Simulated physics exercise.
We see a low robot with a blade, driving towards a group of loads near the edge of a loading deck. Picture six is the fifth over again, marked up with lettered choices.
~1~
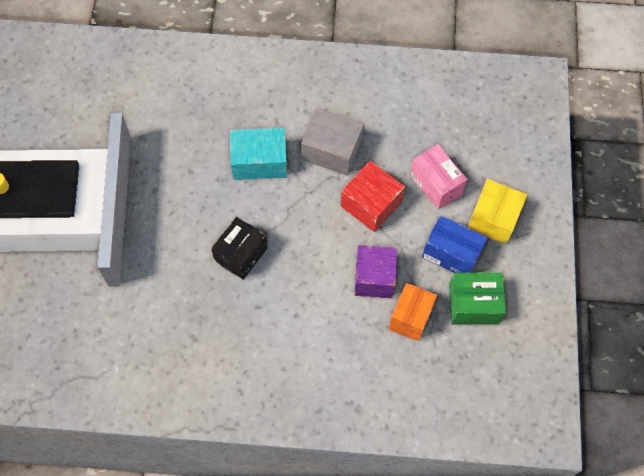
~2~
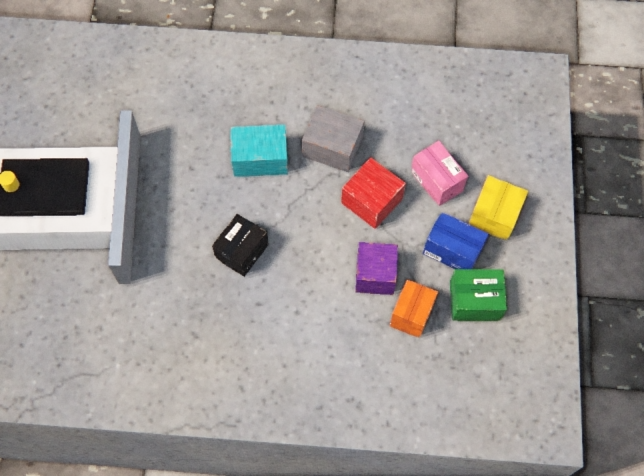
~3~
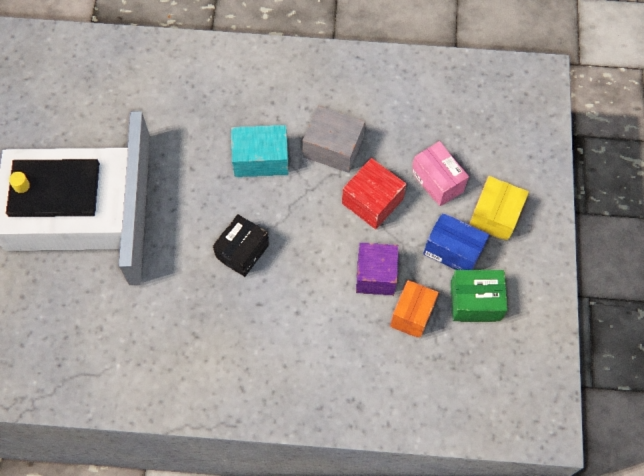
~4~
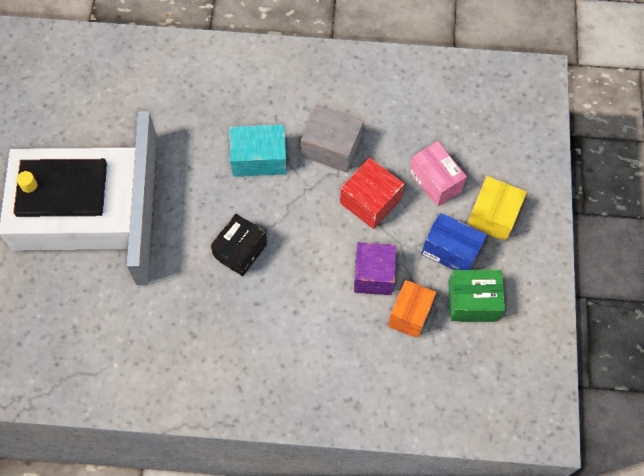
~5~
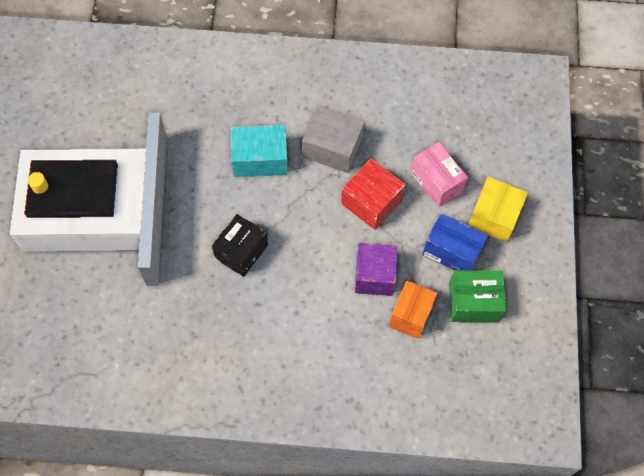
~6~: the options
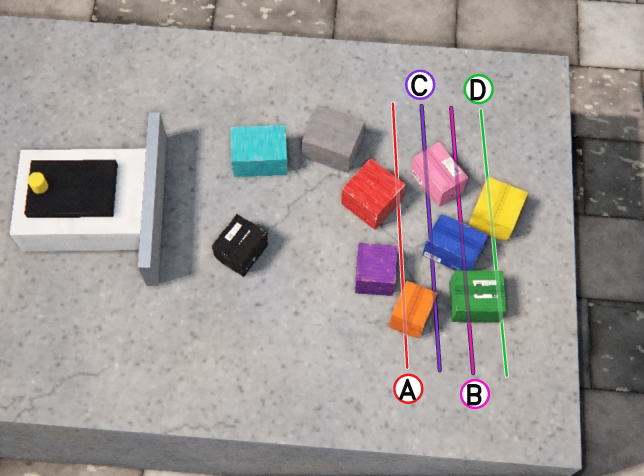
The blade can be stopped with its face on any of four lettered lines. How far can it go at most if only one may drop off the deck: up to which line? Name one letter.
No farther than D.
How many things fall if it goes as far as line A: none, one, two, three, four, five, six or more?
The count is none.
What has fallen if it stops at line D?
The yellow box goes over.
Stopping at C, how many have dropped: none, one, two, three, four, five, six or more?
The count is none.
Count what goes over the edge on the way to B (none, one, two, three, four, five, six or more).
By then, none.
On the marked copy, A at (400, 227); B at (462, 232); C at (430, 230); D at (493, 234).
Taking D. A third of the way, robot (202, 197); grey crate (359, 139); turquoise crate (307, 155).
Two thirds of the way, robot (326, 207); yellow box (508, 213); pink parcel (475, 175).
When it is over, robot (425, 214); yellow box over the edge; pink parcel (569, 180); one fallen.
As for the rest, A is within the limit but short; B is within the limit but short; C is within the limit but short.
